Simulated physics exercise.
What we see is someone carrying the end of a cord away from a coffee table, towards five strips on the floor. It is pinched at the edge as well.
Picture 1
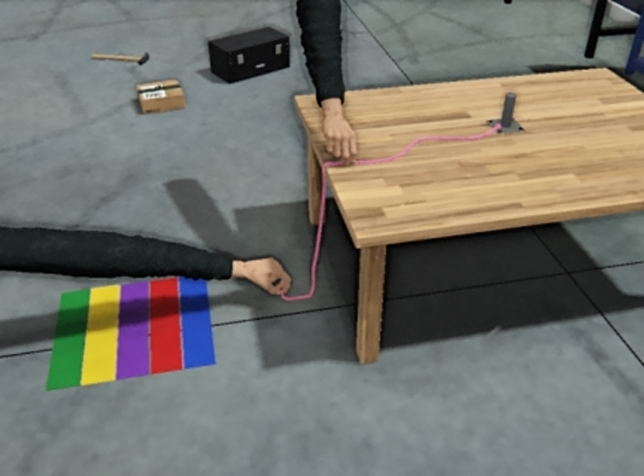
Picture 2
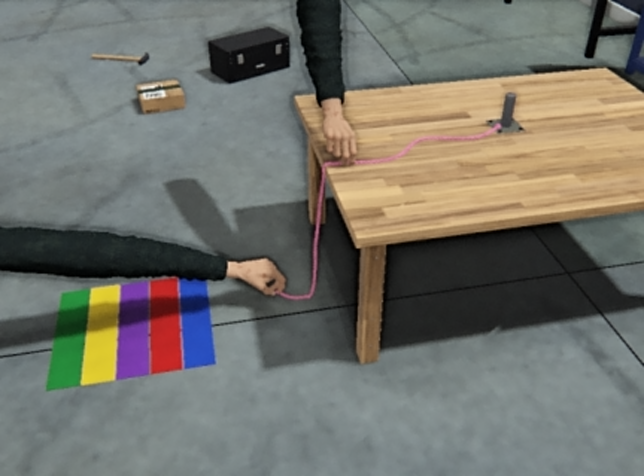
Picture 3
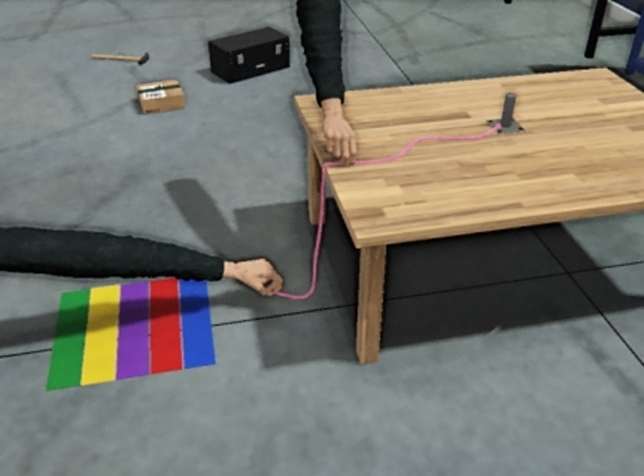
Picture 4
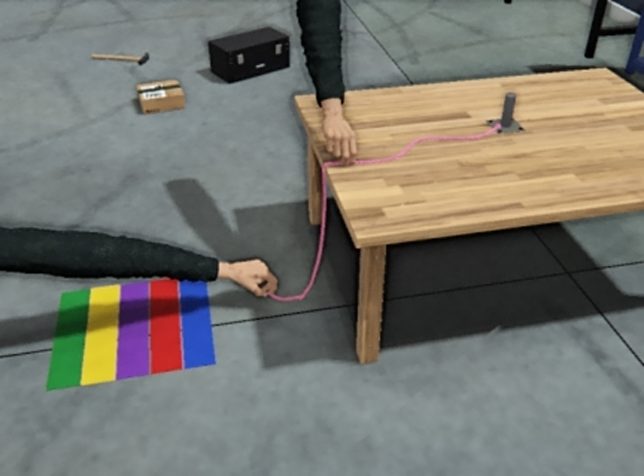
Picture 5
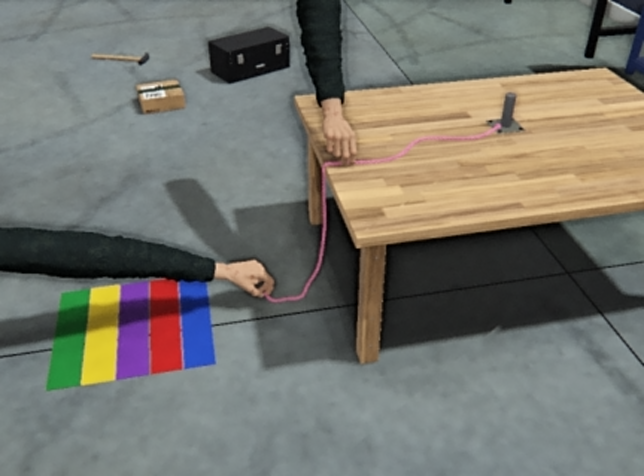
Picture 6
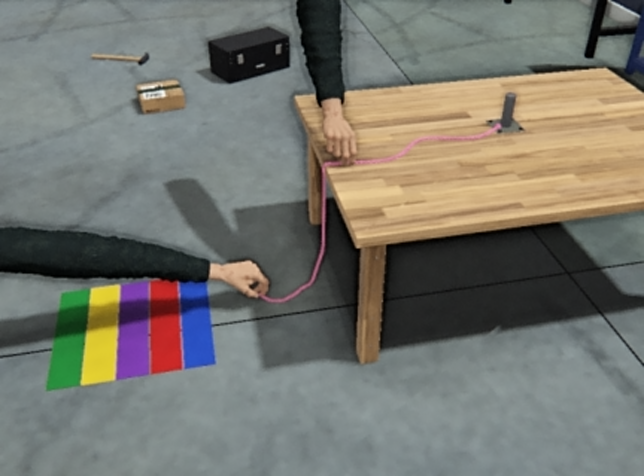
On a grey concrete floor beside a wooden table, one hand presses a pink cord at the table's edge while another holds its hanging end near five coloured strips. The lower hand draws the end slightly left towards the blue strip, and the hanging curve slants a little more.
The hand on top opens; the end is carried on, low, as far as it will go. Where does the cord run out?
The red one.
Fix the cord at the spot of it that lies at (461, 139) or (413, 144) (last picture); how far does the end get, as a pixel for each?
In that order: (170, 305) and (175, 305).
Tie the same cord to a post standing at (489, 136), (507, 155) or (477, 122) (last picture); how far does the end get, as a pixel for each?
In that order: (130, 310), (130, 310) and (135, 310).
Early on, end near (214, 300); short of the strips.
Midway, end near (183, 305); over blue.
At the end of the slack, end near (165, 307); over red. It halts on the red strip.
